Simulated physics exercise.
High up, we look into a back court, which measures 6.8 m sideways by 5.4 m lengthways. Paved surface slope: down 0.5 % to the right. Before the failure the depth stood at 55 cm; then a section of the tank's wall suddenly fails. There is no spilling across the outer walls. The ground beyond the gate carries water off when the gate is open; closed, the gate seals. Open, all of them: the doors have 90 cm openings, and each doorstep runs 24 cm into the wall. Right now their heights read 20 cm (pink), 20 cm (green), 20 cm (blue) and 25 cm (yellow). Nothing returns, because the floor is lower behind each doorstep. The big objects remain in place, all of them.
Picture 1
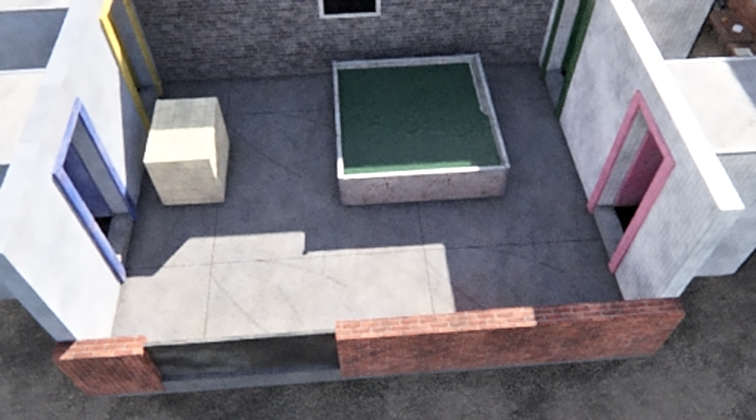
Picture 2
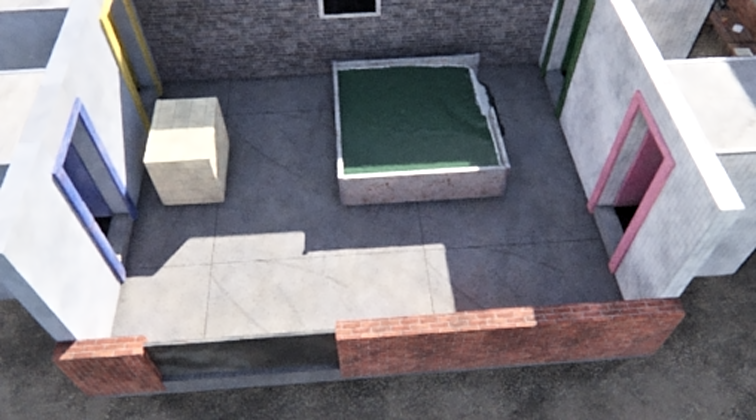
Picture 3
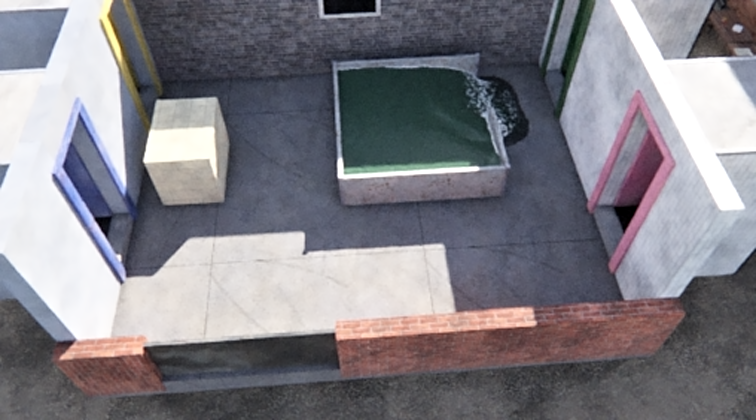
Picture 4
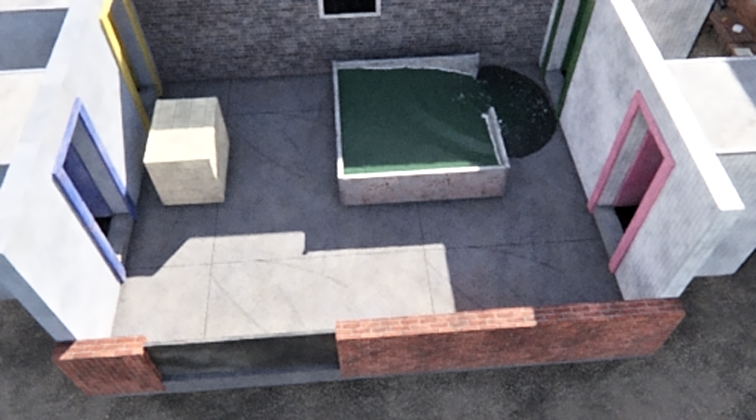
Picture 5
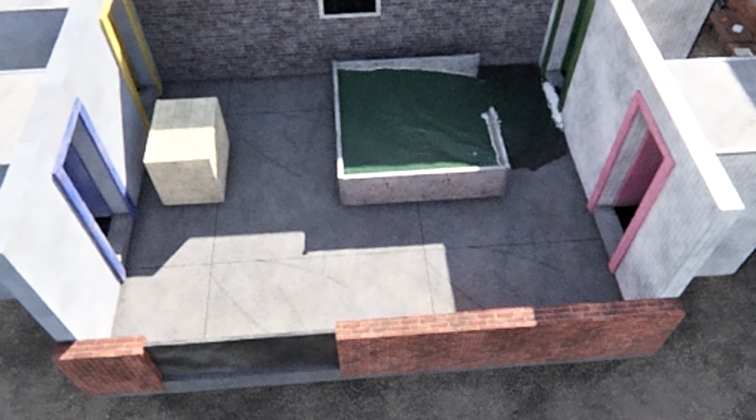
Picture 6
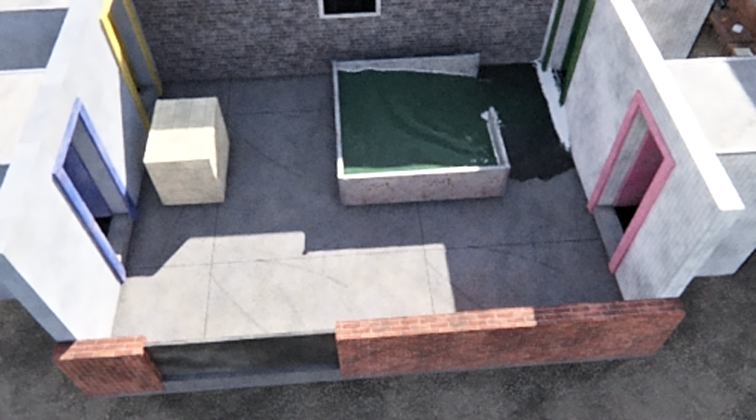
To begin with, a walled tank of dark green water stands whole and still in a grey paved court with coloured doorways. Then its right side gives way near the back, and water pours through the gap, spreading across the paving to the right-hand wall beside the green door, foaming white along its base.
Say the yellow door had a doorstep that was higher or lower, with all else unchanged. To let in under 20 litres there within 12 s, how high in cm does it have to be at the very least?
At least roughly 9 cm.
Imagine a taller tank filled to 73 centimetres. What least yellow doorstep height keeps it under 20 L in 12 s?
Then around 12.0 centimetres.
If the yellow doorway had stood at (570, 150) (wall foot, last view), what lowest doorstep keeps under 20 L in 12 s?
It needs roughly 18 cm.
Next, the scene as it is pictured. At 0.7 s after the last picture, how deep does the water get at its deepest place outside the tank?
I'd estimate roughly 44 cm.
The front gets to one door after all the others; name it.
Blue, last of all.
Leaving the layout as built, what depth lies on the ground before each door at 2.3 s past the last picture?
Door by door, in centimetres - pink 5, green 35, blue 0, yellow 0.
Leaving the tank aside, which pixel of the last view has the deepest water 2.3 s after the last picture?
Check close to (536, 76).
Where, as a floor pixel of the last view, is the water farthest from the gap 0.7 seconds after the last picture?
Front tip: Approx. (591, 230) px.
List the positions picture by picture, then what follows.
The tank at (415, 115) is whole and still, 55 cm deep; the yellow door at (137, 68) is dry, in the first picture.
The front is at a hidden place, 0.2 m from the gap at (479, 102); 0.2 m2 of floor is wet, 55 cm left at the back, in the second picture.
The front is at (523, 130), 0.7 m from the gap at (479, 103); 0.8 m2 of floor is wet, 55 cm left at the back, in the third picture.
Water pours out at (479, 103) and has run 1.2 m, to (552, 120); about 7 cm deep outside, 55 cm at the back, in the fourth picture.
Water pours out at (479, 103) and has run 1.4 m, to (564, 98); about 7 cm deep outside, 55 cm at the back, in the fifth picture.
The front is at (568, 98), 1.5 m from the gap at (479, 103); 3.0 m2 of floor is wet, 54 cm left at the back; 5.6 m in a straight line remain to the yellow door at (137, 68), in the sixth picture.
Then, 0.7 s after the last picture water covers 10 % of the floor, deepest (44 cm) near (539, 82); it has not reached the yellow door.
Then, 2.3 s after the last picture water covers 35 % of the floor, deepest (36 cm) near (536, 76); it has not reached the yellow door.
Then, 11.3 s after the last picture water covers 95 % of the floor, deepest (12 cm) near (250, 358); 7 cm at the yellow door, 0 litres in over its 25 cm doorstep.
At the yellow door as built, the water peaked near 13 cm, 4.5 s after the last picture.
Run again over the same 12 s with other heights there, 42 litres in over 7.5 cm, 8 litres over 10.5 cm. The limit of 20 litres is kept from about 9 cm up.
